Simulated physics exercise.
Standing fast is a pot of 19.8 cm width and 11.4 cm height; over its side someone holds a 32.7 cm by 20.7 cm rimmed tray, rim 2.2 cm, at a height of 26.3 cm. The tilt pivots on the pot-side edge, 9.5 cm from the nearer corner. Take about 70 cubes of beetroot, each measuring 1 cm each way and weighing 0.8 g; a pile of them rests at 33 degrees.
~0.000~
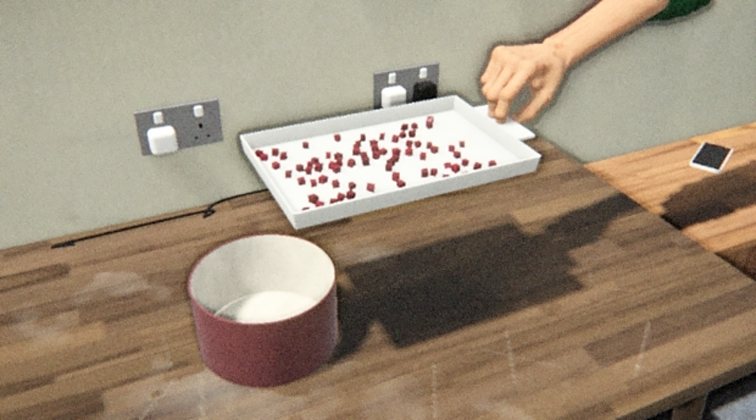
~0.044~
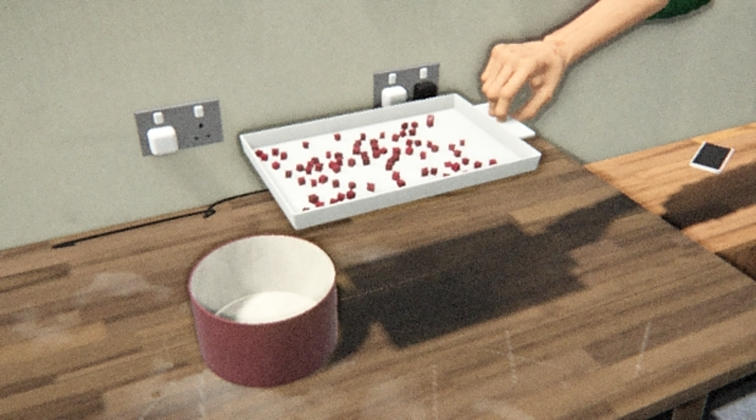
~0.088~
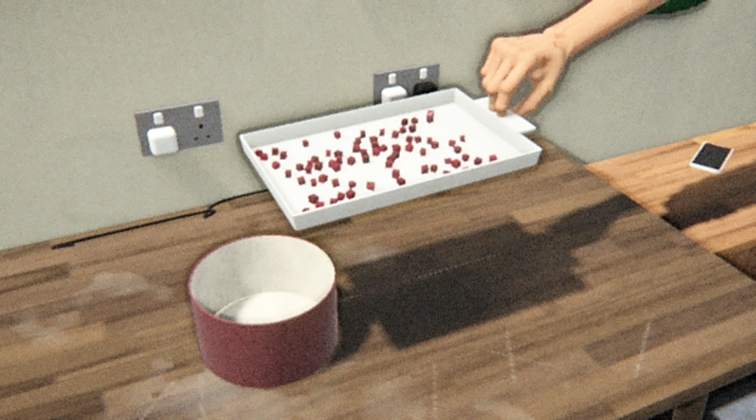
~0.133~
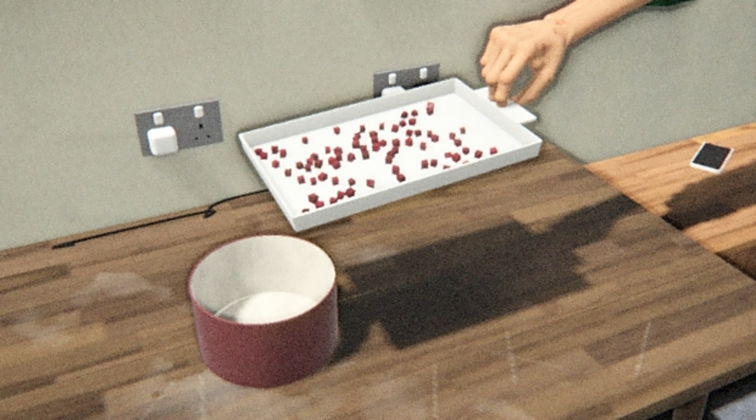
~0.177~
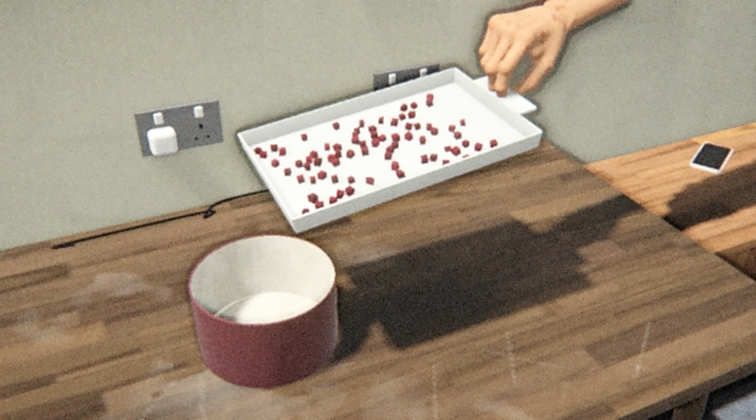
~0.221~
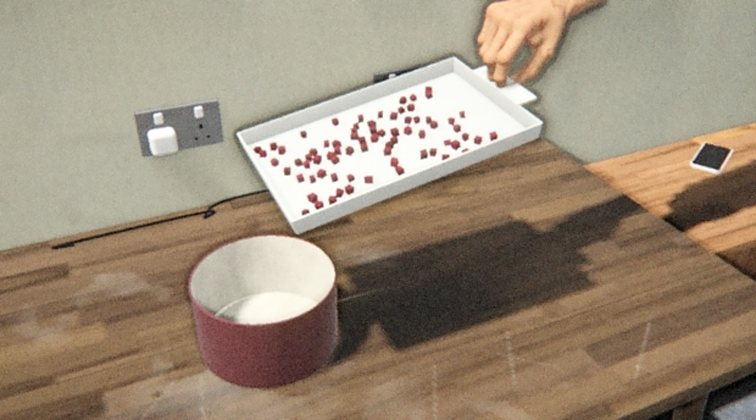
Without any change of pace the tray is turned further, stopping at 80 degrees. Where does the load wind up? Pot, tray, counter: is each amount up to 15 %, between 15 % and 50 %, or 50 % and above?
Pot: Up to 15 %; tray: 50 % and above; counter: Between 15 % and 50 %.
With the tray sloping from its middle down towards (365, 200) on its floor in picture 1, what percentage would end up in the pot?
Roughly 0 % of the pieces.
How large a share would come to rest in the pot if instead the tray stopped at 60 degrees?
The pot would get around 5 per cent.
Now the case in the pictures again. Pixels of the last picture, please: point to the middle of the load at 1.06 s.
At that time the load is centred around (286, 214).
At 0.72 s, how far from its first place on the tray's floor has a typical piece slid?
Roughly 4 cm.
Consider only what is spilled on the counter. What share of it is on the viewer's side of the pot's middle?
Estimate: Close to 90 per cent of the pieces.
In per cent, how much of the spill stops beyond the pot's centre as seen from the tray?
Some 90 per cent.
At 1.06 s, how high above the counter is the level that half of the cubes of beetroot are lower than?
Roughly 26 centimetres, give or take.
Then, at 0.72 s, tilt 44 degrees; the tray holds 100 %, the pot 0 %.
Then, at 1.06 s, tilt 66 degrees; the tray holds 70 %, the pot 0 %.
Then, at 1.48 s, tilt 80 degrees; the tray holds 65 %, the pot 5 %.
At rest (2.6 s), pot 5 %, tray 65 %, counter 35 %.
